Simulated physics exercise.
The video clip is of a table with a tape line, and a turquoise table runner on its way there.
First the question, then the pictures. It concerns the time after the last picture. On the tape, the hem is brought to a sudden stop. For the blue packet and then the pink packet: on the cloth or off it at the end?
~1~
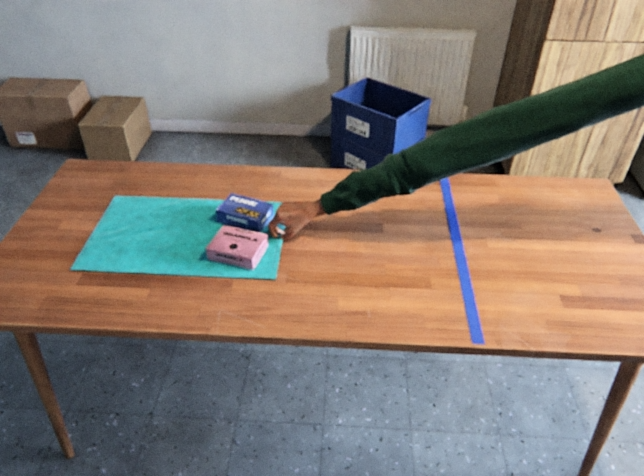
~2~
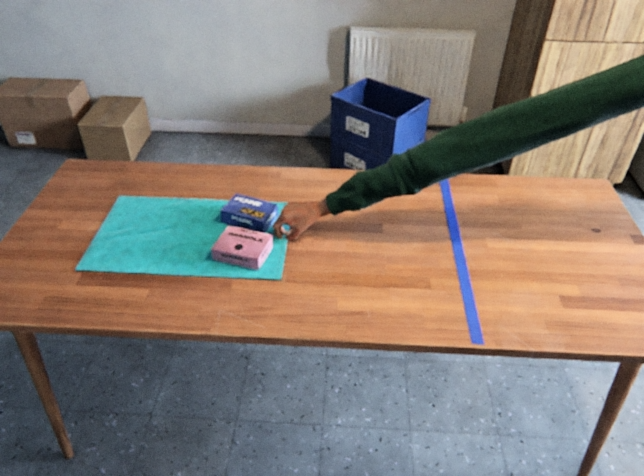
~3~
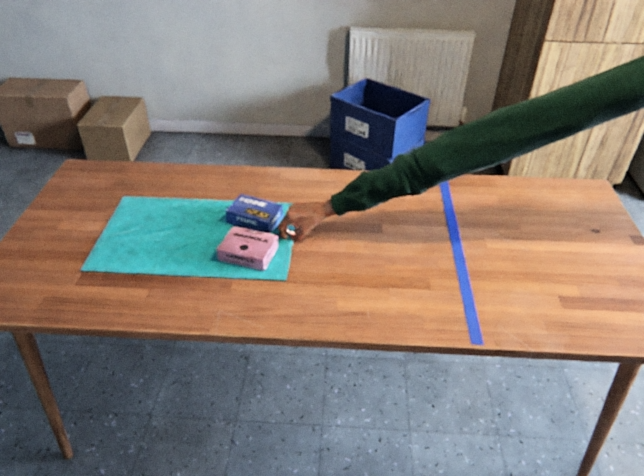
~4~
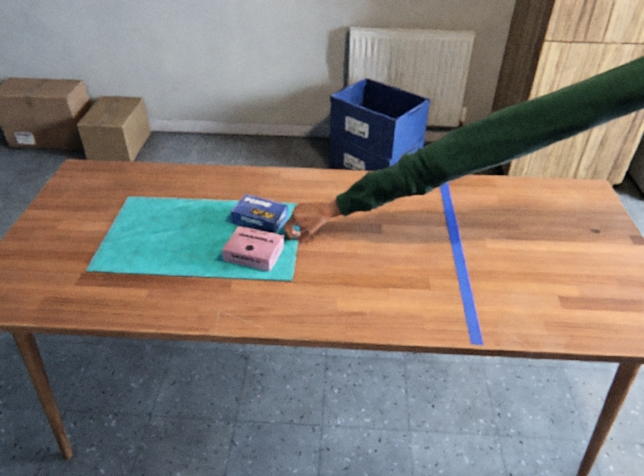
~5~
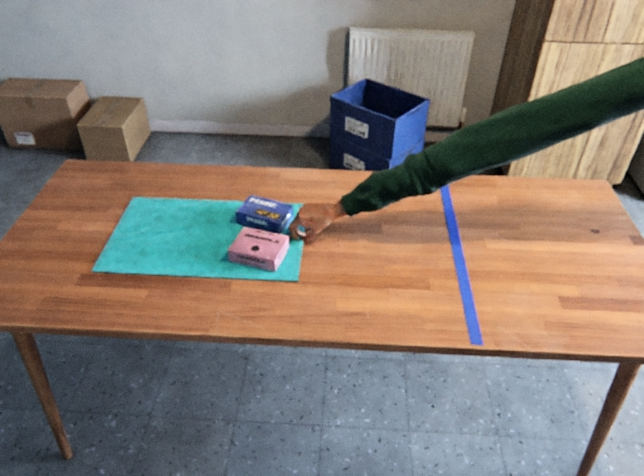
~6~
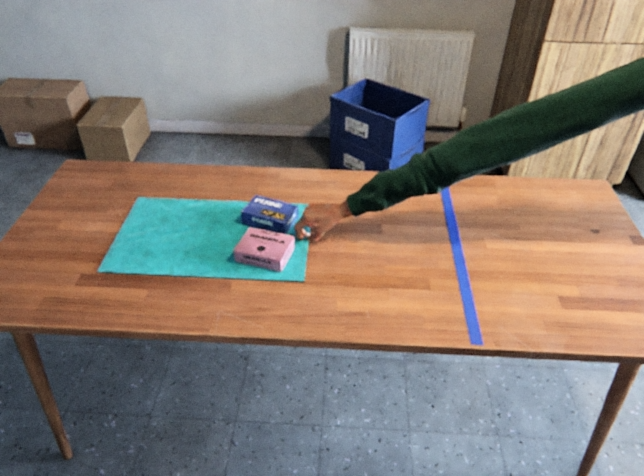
Blue packet on, pink packet on.
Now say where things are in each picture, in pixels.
Table runner end (275, 279); blue packet (245, 206); pink packet (237, 241); tape (475, 327), in the first frame.
Table runner end (281, 280), far hem (75, 270); pink packet (242, 241), in the second frame.
Table runner end (286, 280); blue packet (254, 207), in the third frame.
Table runner end (292, 281), far hem (86, 271); pink packet (253, 242), in the fourth frame.
Table runner end (298, 281); blue packet (264, 208), in the fifth frame.
Table runner end (304, 281), far hem (97, 272); blue packet (270, 208); pink packet (264, 243); tape (474, 327), in the sixth frame.
Then, 1.28 s past the final frame, hem at the tape; blue packet on the cloth near (406, 220); pink packet on the cloth near (411, 255).
Then, 1.39 s past the final frame, hem at the tape; blue packet on the cloth near (413, 221); pink packet on the cloth near (419, 256).
When it is over, hem at the tape; blue packet on the cloth near (413, 221); pink packet on the cloth near (419, 256). The blue packet keeps its seat and the pink packet stays on the cloth.
